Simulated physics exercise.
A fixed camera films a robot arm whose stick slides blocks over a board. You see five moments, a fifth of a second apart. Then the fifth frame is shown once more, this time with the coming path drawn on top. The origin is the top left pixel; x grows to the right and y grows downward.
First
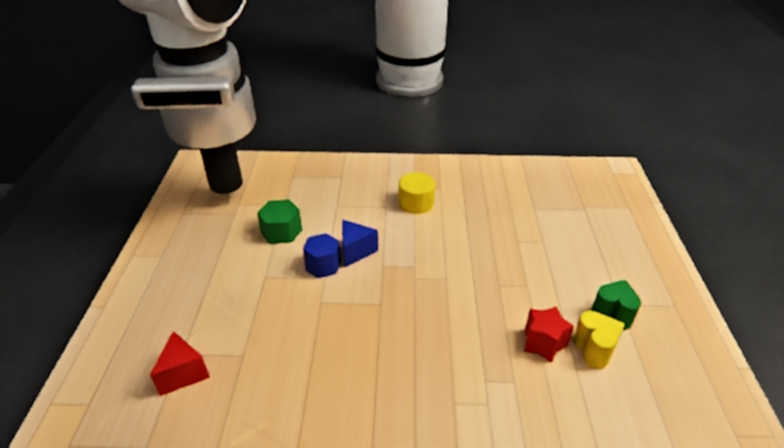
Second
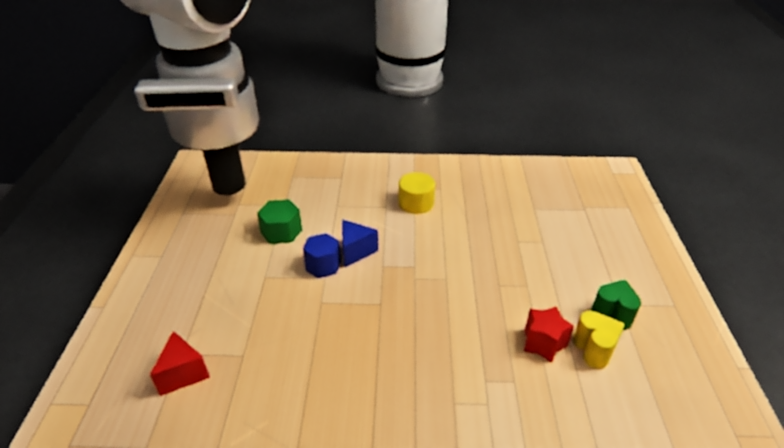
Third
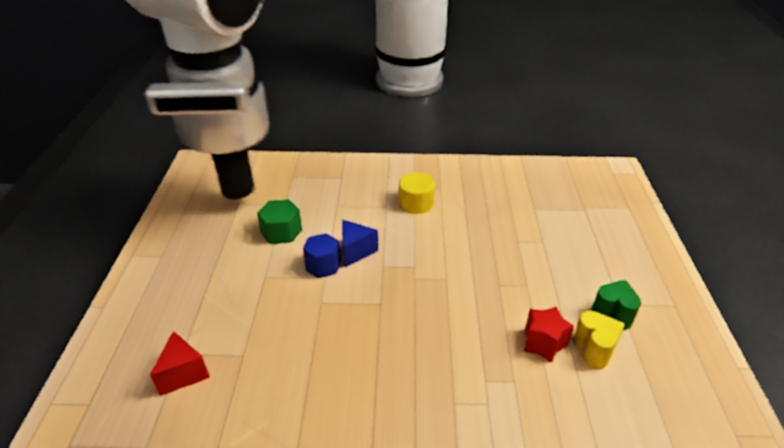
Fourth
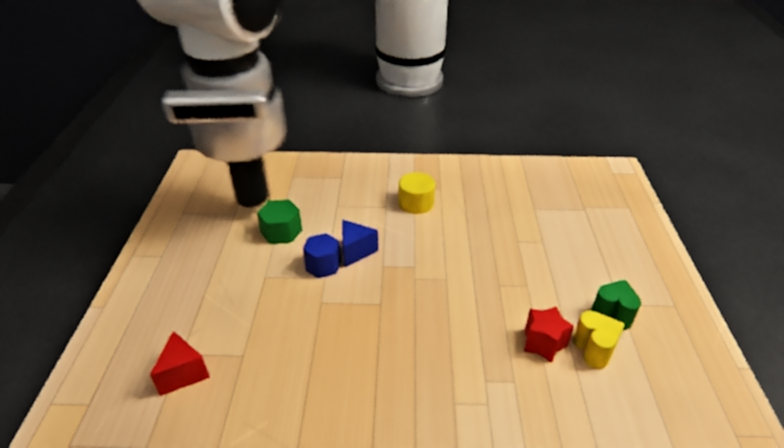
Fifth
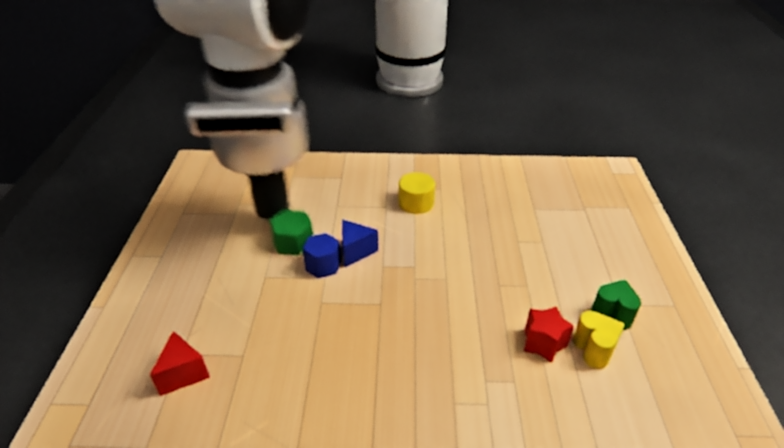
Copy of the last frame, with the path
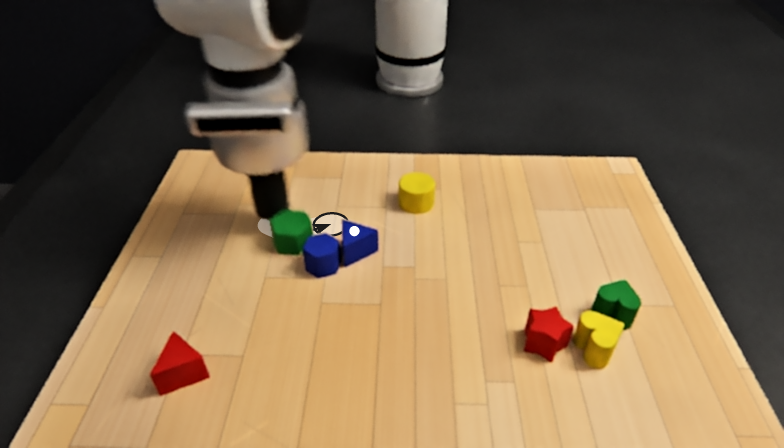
A robot arm moves right and nudges the green block slightly toward the blue blocks.
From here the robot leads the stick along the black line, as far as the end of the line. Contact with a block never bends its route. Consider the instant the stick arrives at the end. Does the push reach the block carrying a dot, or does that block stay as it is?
That block stays.
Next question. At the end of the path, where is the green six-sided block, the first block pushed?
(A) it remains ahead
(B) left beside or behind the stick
My answer is option B.
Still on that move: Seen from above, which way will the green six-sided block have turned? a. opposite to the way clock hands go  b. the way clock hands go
b
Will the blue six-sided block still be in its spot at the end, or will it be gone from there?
Somewhere new.
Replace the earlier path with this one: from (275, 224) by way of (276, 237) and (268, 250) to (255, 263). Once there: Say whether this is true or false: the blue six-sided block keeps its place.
This is false.
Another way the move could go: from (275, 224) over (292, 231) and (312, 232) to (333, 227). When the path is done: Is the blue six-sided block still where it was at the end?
It seems not.
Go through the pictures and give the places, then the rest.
In the first frame, lower end of the stick at (226, 184), tops of blocks, green six-sided block at (278, 210), blue six-sided block at (321, 244), blue triangle at (354, 231).
In the second frame, stick at (229, 186), blocks as before.
In the third frame, stick at (238, 190), blocks as before.
In the fourth frame, stick at (253, 197), blocks as before.
In the fifth frame, stick at (273, 209), green six-sided block at (291, 221), blue six-sided block at (321, 244), blue triangle at (354, 231).
The drawn path runs from (275, 224) via (292, 230) and (312, 230), ending at (331, 224); the dot is on the blue triangle.
What follows on the original path. Halfway along, stick at (300, 216); green six-sided block at (306, 233), turned 40° clockwise; blue six-sided block at (327, 254), turned 15° anticlockwise.
At the end, stick at (329, 210); green six-sided block at (307, 233), turned 40° clockwise; blue six-sided block at (328, 255), turned 20° anticlockwise; blue triangle not moved.
